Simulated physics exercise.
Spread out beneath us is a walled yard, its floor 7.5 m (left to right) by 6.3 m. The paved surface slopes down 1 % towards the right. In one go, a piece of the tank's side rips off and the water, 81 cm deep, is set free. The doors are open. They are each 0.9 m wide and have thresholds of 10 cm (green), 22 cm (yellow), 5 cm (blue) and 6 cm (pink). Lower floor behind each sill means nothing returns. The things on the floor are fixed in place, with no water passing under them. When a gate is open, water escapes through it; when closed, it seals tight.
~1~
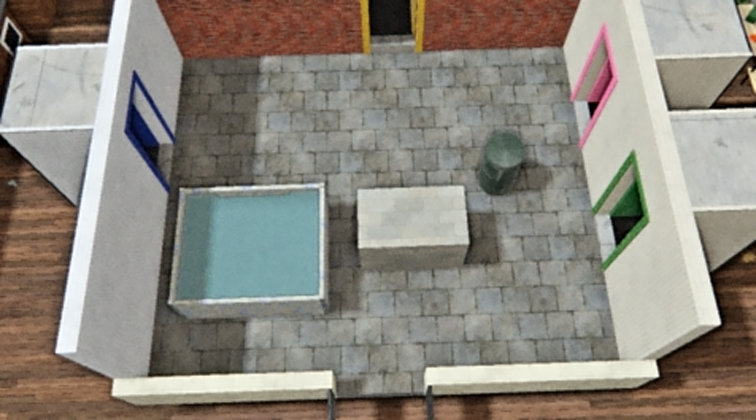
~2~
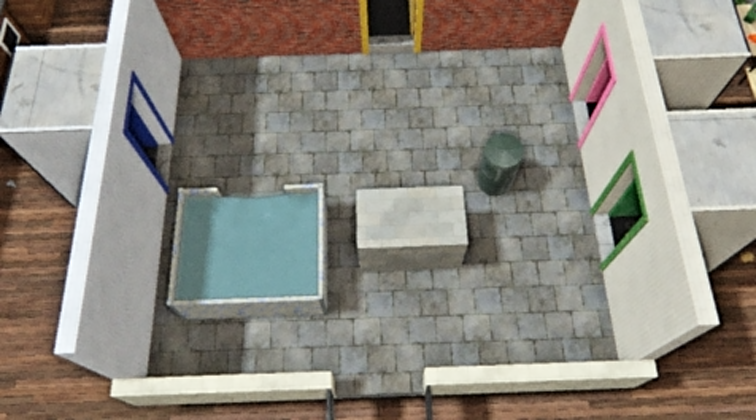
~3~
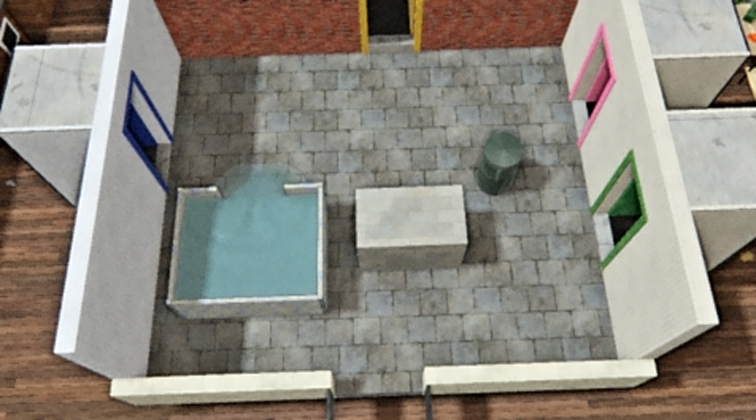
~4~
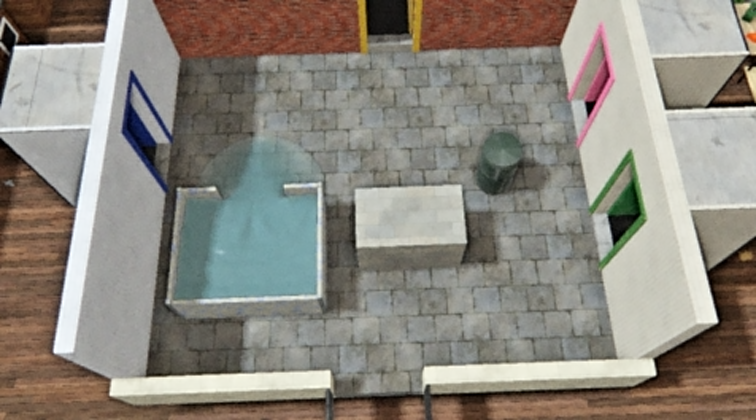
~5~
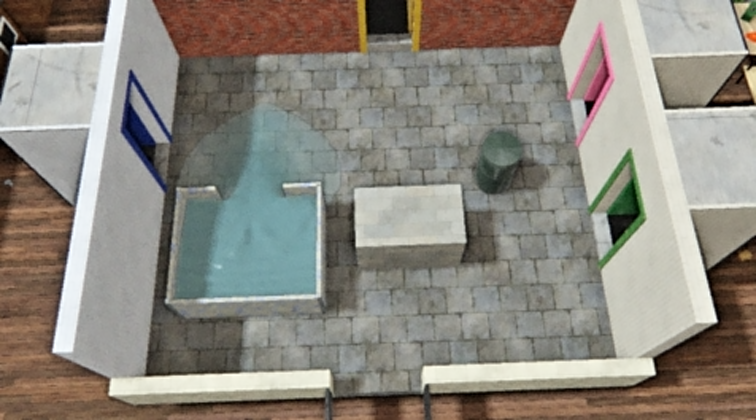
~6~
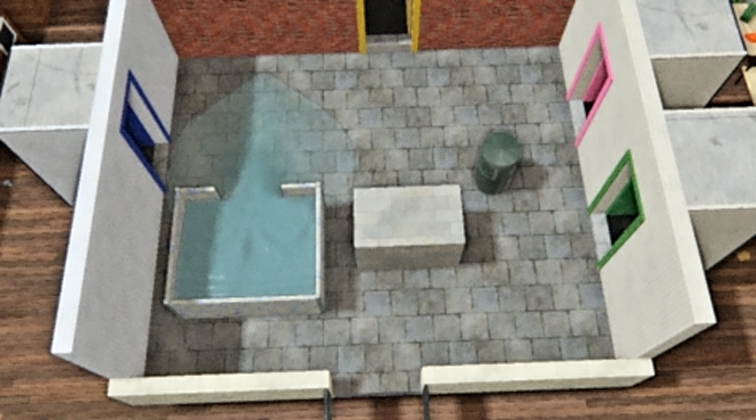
In a walled, paved yard with a brick back wall, a square tank of blue-green water stands still beside a pale block and a green barrel. A piece of the tank's far side breaks away, and water pours through the gap, fanning out in a widening thin sheet across the paving towards the brick wall.
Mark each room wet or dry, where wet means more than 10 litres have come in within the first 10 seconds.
Green door - dry, yellow door - dry, blue door - wet, pink door - wet.
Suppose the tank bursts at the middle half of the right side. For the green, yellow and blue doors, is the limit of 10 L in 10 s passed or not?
Then green does not exceed it, yellow does not exceed it, blue does not exceed it.
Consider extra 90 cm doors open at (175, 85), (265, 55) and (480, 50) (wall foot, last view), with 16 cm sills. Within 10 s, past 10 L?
Check each in turn: The first succeeds, the second succeeds, the third fails.
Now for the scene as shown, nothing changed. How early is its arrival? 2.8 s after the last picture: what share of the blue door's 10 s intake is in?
25 percent or so by then.
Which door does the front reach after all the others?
Green.
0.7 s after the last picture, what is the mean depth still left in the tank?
52 cm.
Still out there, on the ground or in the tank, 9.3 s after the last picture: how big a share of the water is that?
90 %.
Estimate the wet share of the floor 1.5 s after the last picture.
Roughly 35 % of the floor.
Then, 0.7 s after the last picture water covers 30 % of the floor and is deepest (52 cm) near (179, 59); green door not reached, yellow door not reached, blue door 7 cm at the sill, 3 L in, pink door not reached.
Then, 1.5 s after the last picture water covers 35 % of the floor and is deepest (42 cm) near (234, 58); green door not reached, yellow door 20 cm at the sill, 0 L in, blue door 5 cm at the sill, 12 L in, pink door not reached.
Then, 2.8 s after the last picture water covers 45 % of the floor and is deepest (27 cm) near (230, 120); green door not reached, yellow door 14 cm at the sill, 0 L in, blue door 12 cm at the sill, 23 L in, pink door 8 cm at the sill, 0 L in.
Then, 5.3 s after the last picture water covers 70 % of the floor and is deepest (24 cm) near (542, 48); green door 8 cm at the sill, 0 L in, yellow door 11 cm at the sill, 0 L in, blue door 8 cm at the sill, 71 L in, pink door 19 cm at the sill, 87 L in.
Then, 9.3 s after the last picture water covers 95 % of the floor and is deepest (16 cm) near (597, 369); green door 8 cm at the sill, 0 L in, yellow door 6 cm at the sill, 0 L in, blue door 5 cm at the sill, 83 L in, pink door 14 cm at the sill, 249 L in.
